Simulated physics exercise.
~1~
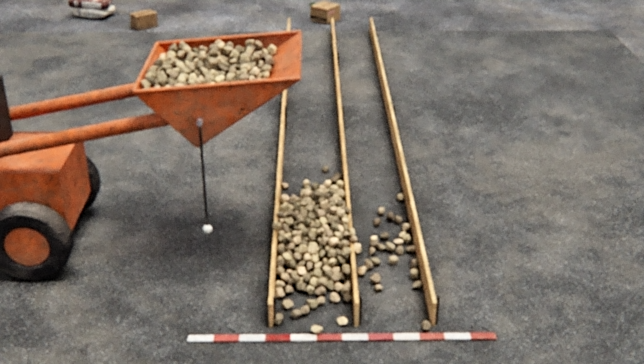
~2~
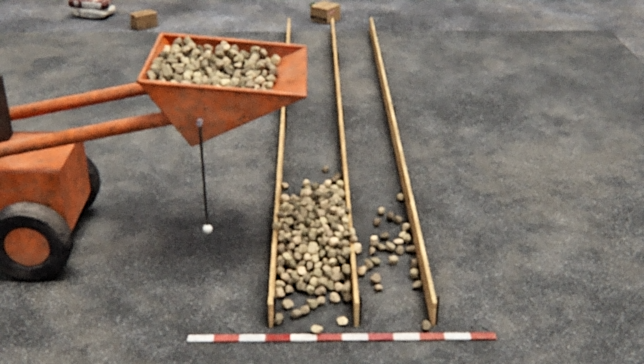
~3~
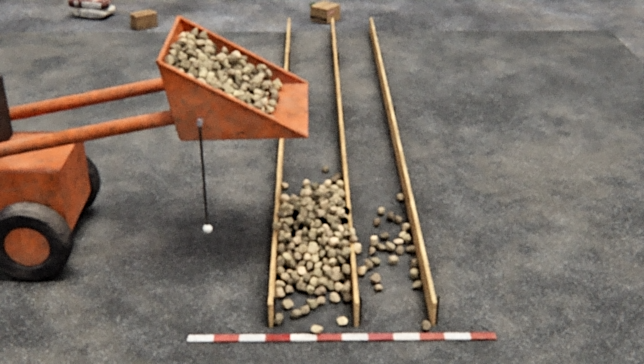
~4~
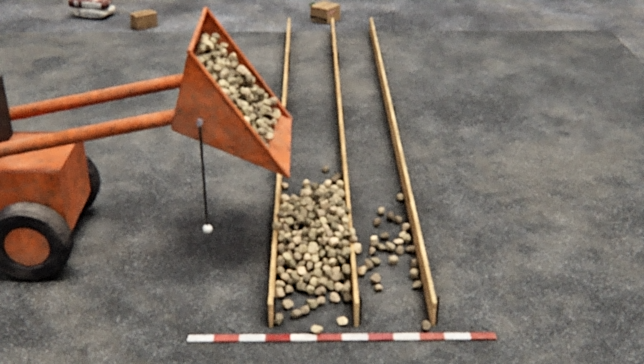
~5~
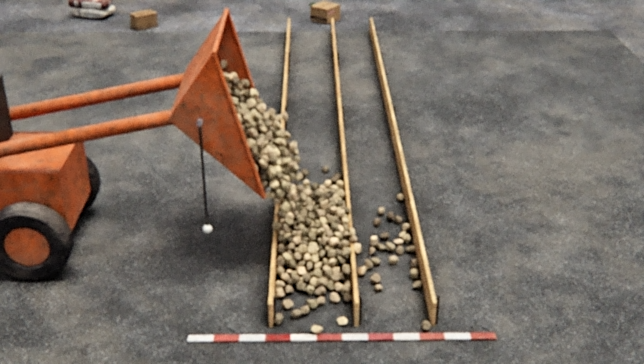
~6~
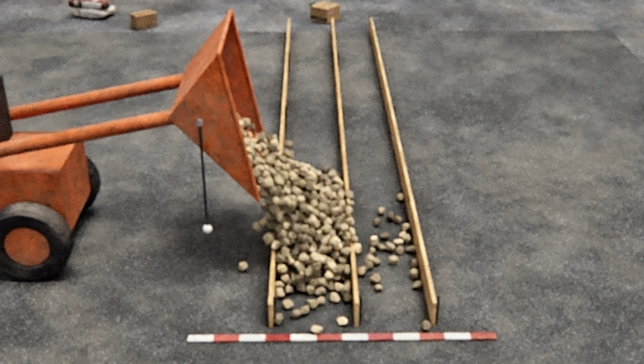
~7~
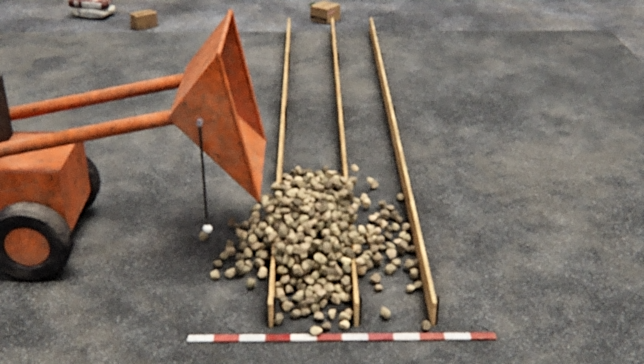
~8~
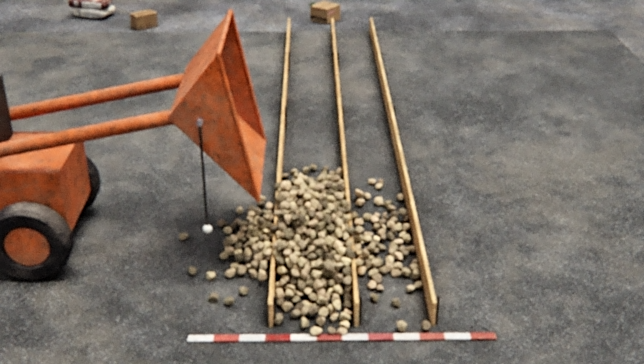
An orange loader bucket tips and pours its stones onto a pile, which spreads across planks.
